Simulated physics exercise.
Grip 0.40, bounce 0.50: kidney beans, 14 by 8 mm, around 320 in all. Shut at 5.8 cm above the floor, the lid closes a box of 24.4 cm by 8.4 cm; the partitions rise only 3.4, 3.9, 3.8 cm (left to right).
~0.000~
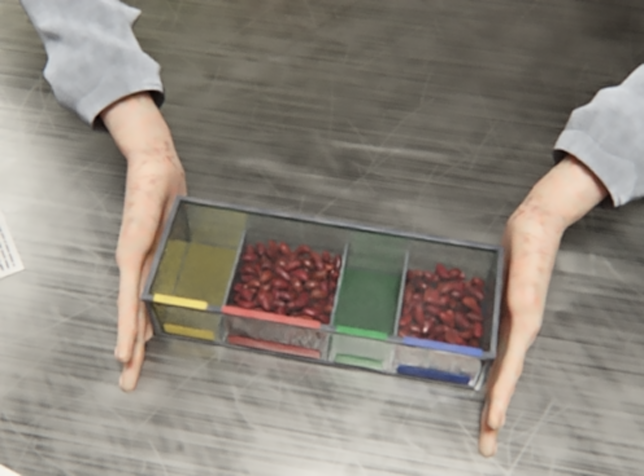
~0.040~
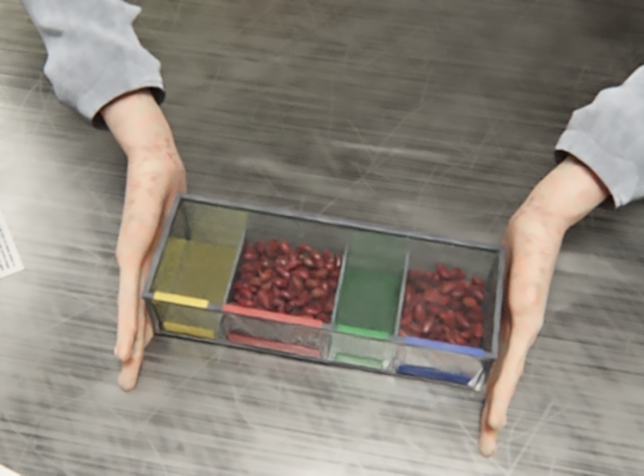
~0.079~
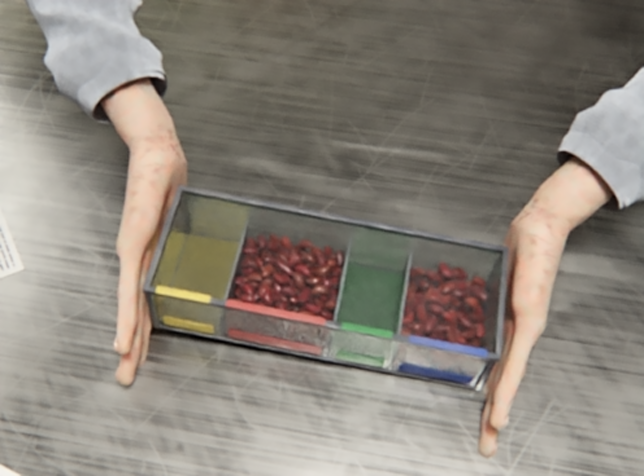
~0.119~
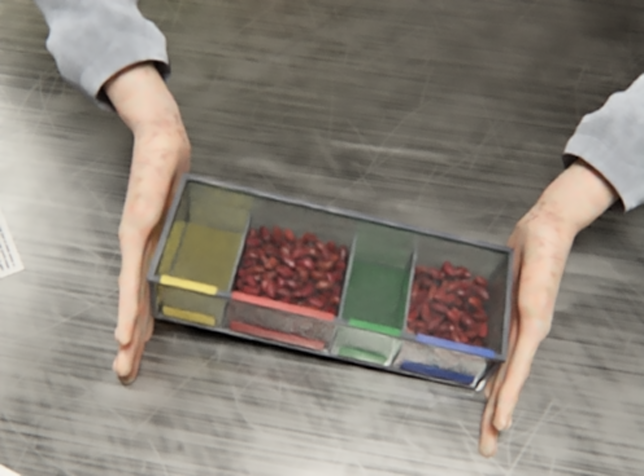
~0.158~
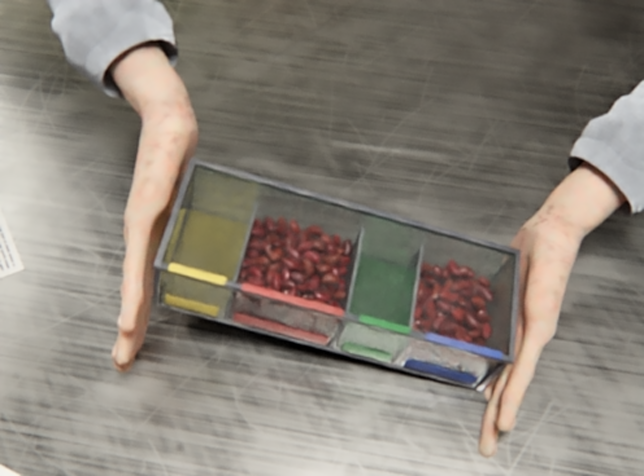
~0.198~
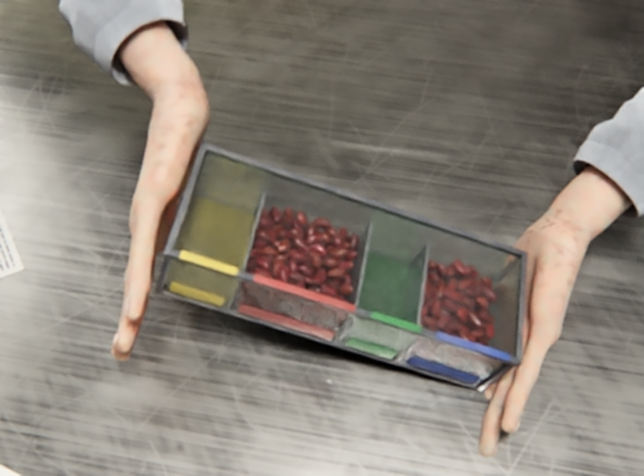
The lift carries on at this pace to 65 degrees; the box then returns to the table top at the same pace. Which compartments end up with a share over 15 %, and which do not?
Red compartment over, blue compartment over, green compartment not over, yellow compartment not over.
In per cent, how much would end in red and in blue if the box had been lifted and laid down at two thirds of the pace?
I'd expect red at 45 percent and blue at 50 percent.
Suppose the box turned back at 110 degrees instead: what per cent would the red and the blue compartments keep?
Shares: Red 35 and blue 60, per cent.
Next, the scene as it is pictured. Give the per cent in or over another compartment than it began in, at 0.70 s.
At that moment it's some 5 per cent.
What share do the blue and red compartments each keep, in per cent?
Blue at 50 and red at 45, in per cent.
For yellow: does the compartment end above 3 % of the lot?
Result for yellow: False.
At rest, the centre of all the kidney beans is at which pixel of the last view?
Centre at rest: Approx. (391, 314) px.
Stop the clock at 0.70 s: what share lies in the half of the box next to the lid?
Estimate: Near 20 per cent.
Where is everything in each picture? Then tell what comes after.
Box tilt 0 degrees, front corners at (148, 296) and (490, 354); red 55 %, blue 45 %, in the first picture.
Box tilt 1 degrees, front corners at (148, 294) and (491, 354), in the second picture.
Box tilt 3 degrees, front corners at (150, 287) and (495, 355), lowest corner right back, in the third picture.
Box tilt 7 degrees, front corners at (154, 277) and (501, 356), lowest corner right back, in the fourth picture.
Box tilt 12 degrees, front corners at (161, 264) and (508, 357), lowest corner right back, in the fifth picture.
Box tilt 17 degrees, front corners at (172, 251) and (515, 359), lowest corner right back; red 55 %, blue 45 %. Its pace works out near 120 degrees a second, in the sixth picture.
Then, at 0.70 s, tilt 64 degrees; red 50 %, blue 45 %, green 5 %.
After 1.04 s, tilt 26 degrees; red 45 %, blue 50 %, green 5 %.
Then, at 1.47 s, tilt 0 degrees; red 45 %, blue 50 %, green 5 %.
In the end, at 2.0 s, red 45 %, blue 50 %, green 5 %, yellow 0 %.
